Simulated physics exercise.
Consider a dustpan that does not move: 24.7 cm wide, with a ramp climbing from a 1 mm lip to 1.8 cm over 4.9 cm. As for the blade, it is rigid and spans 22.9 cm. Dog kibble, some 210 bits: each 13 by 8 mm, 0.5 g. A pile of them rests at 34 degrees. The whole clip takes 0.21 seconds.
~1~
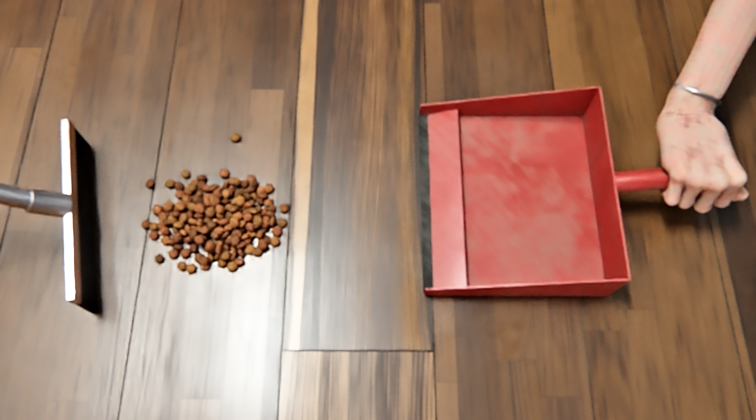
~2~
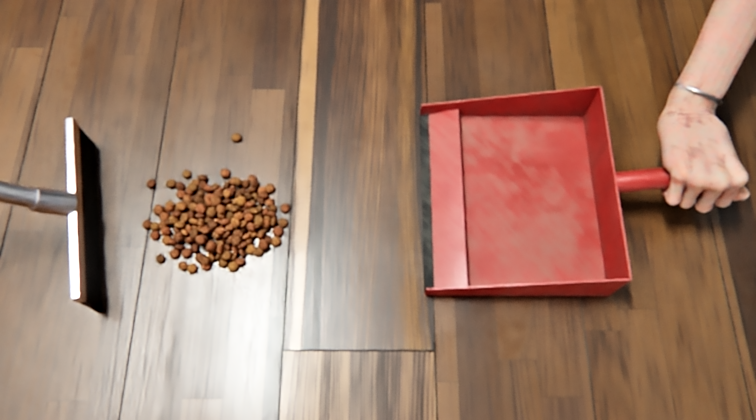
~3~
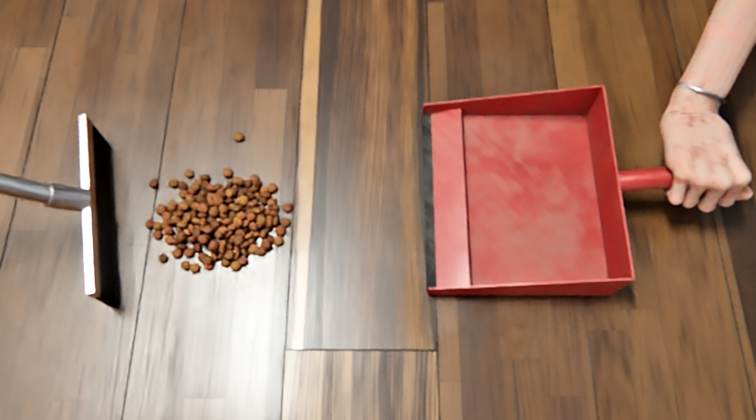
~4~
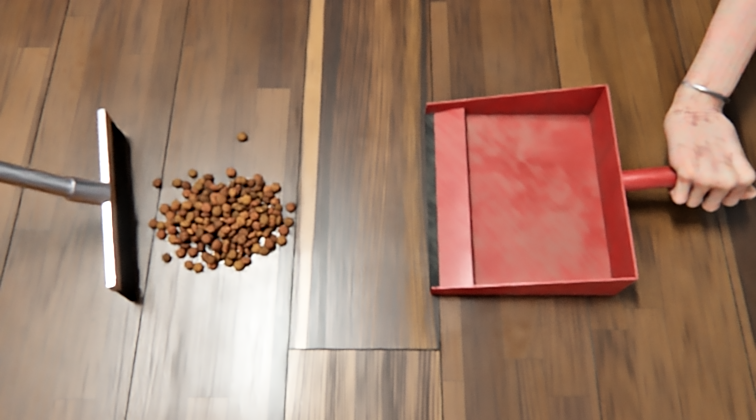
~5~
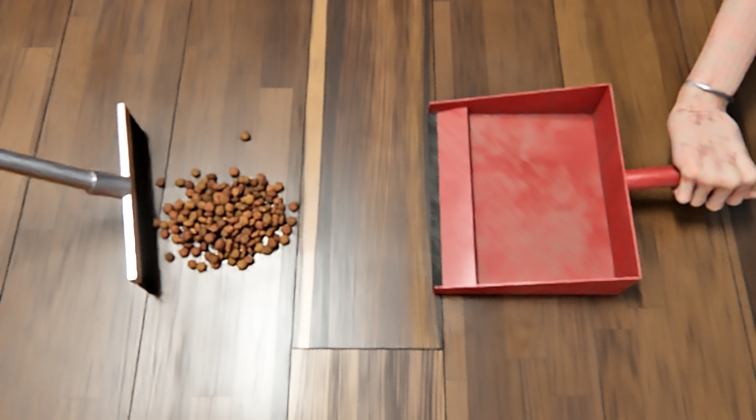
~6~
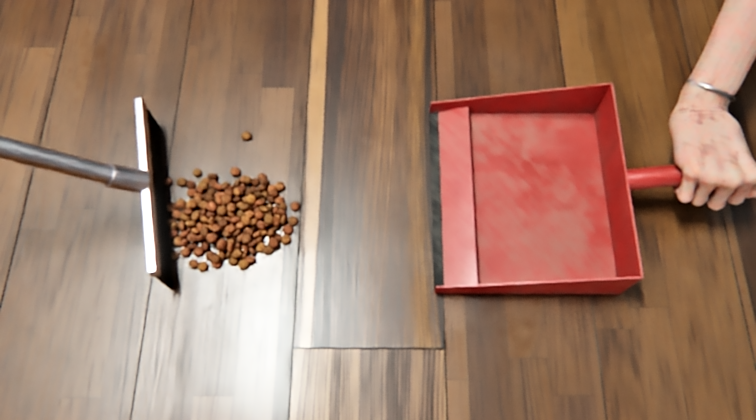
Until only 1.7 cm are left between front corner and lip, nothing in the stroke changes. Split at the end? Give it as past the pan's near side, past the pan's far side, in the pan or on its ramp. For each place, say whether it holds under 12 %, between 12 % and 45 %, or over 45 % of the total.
At the end, near side: Not much; far side: A moderate quantity; pan: A moderate quantity.
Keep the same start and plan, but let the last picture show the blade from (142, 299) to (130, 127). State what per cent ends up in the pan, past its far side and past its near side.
You'd see pan at 15, far at 0 and near at 0.
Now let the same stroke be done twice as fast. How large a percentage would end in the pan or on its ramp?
Near 30 %.
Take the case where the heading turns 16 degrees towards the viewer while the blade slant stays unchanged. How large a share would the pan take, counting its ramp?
25 %.
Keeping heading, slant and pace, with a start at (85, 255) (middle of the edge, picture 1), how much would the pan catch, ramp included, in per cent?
I'd put it at around 25 per cent.
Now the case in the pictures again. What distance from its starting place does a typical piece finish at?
Median: Approx. 26 cm.
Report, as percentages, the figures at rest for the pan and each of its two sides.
Tally in %: Near side 0; far side 15; pan 20.
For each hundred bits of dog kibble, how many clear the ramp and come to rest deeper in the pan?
It comes to some 0 per cent.
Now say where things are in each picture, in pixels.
Blade from (75, 299) to (69, 127), moved 0.0 cm, 0 of the pieces shifted so far; middle of the pieces at (217, 219); pan at (523, 200), in the first picture.
Blade from (80, 298) to (74, 126), moved 0.4 cm, 0 of the pieces shifted so far; middle of the pieces at (218, 219), in the second picture.
Blade from (94, 293) to (87, 122), moved 1.7 cm, 0 of the pieces shifted so far; middle of the pieces at (220, 219), in the third picture.
Blade from (115, 286) to (105, 117), moved 3.6 cm, 0 of the pieces shifted so far; middle of the pieces at (224, 218), in the fourth picture.
Blade from (136, 279) to (124, 111), moved 5.6 cm, 0 of the pieces shifted so far; middle of the pieces at (227, 218), in the fifth picture.
Blade from (155, 272) to (142, 106), moved 7.6 cm, 9 of the pieces shifted so far; middle of the pieces at (228, 217); pan at (535, 198), in the sixth picture.
Then, 0.33 s after the last picture, middle of the blade 20 cm from the lip; 0 % over the lip, far side 0 %, near side 0 %.
Then, 0.55 s after the last picture, middle of the blade 10 cm from the lip; 0 % over the lip, far side 5 %, near side 0 %.
Then, 0.88 s after the last picture, middle of the blade 4 cm from the lip; 20 % over the lip, far side 20 %, near side 0 %.
In the end, near side 0 %, far side 15 %, pan 20 %, in front of the lip or behind the blade 60 %.
